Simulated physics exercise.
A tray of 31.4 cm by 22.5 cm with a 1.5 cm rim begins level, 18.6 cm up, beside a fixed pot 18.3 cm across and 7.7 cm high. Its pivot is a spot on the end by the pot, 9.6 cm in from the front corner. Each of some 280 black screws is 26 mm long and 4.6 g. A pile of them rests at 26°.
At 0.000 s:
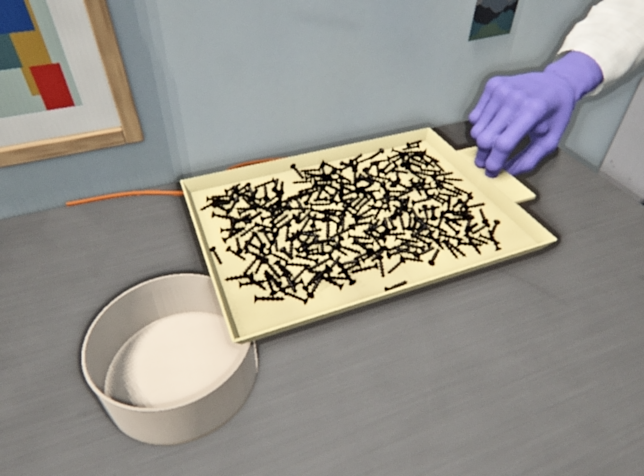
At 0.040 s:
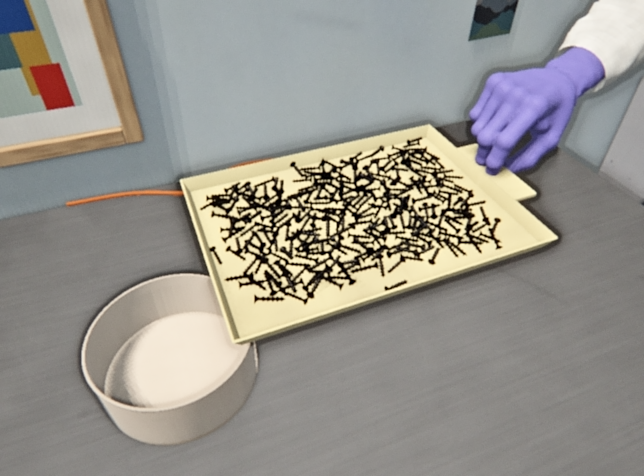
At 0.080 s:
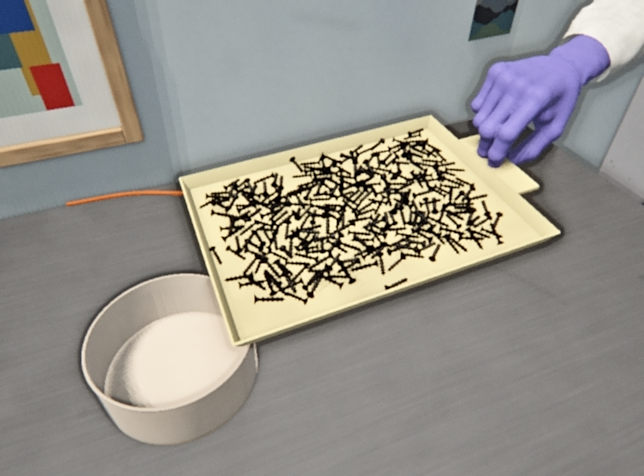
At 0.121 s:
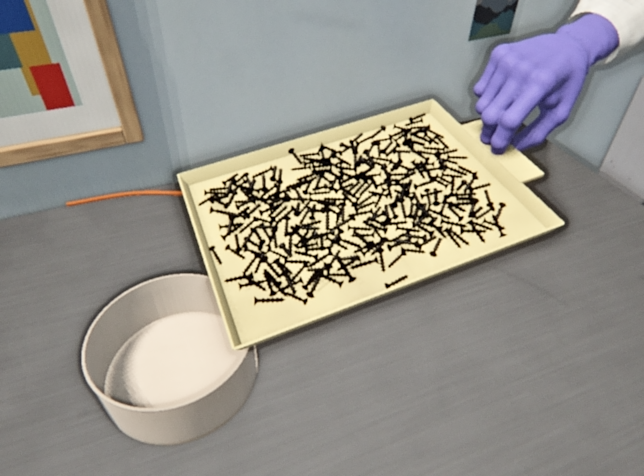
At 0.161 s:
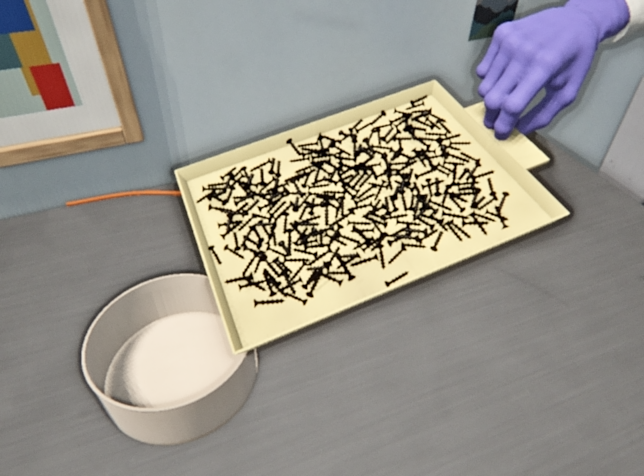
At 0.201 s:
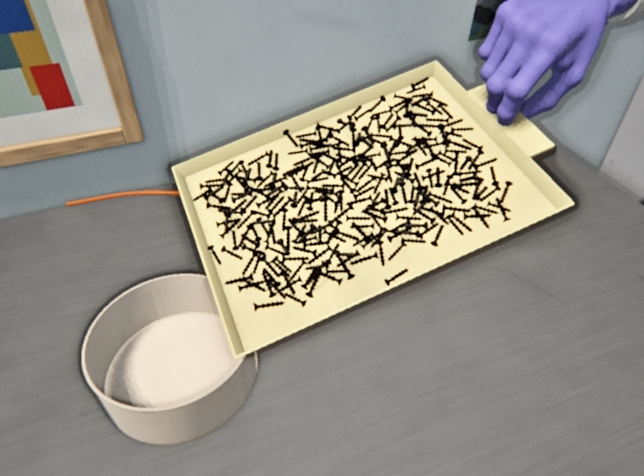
On a gray surface, a purple-gloved hand raises the right end of a screw-covered tray.
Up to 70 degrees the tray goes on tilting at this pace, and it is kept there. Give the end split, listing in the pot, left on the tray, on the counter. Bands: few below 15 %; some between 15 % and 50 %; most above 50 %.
Pot: Few; left on the tray: Few; counter: Most.
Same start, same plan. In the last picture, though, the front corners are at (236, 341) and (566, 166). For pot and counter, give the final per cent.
Final per cent - pot 50, counter 50.
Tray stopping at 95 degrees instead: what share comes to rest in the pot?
5 %.
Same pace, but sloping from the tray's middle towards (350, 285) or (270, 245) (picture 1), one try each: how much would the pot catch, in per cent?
About 0 and 65 per cent.
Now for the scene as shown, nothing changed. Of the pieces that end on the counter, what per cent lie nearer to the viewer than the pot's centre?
Roughly 100 percent of the spill.
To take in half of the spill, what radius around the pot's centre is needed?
Close to 16 cm, give or take.
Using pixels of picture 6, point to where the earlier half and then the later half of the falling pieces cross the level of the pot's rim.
I'd mark about (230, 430) for the first half and about (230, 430) for the second.
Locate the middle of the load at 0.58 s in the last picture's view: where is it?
At about (275, 286).
After 0.43 s, tilt 44 degrees; the tray holds 100 %, the pot 0 %.
Then, at 0.58 s, tilt 62 degrees; the tray holds 90 %, the pot 0 %.
After 0.85 s, tilt 70 degrees; the tray holds 0 %, the pot 5 %.
By 2.0 s all is still; pot 5 %, tray 0 %, counter 95 %.
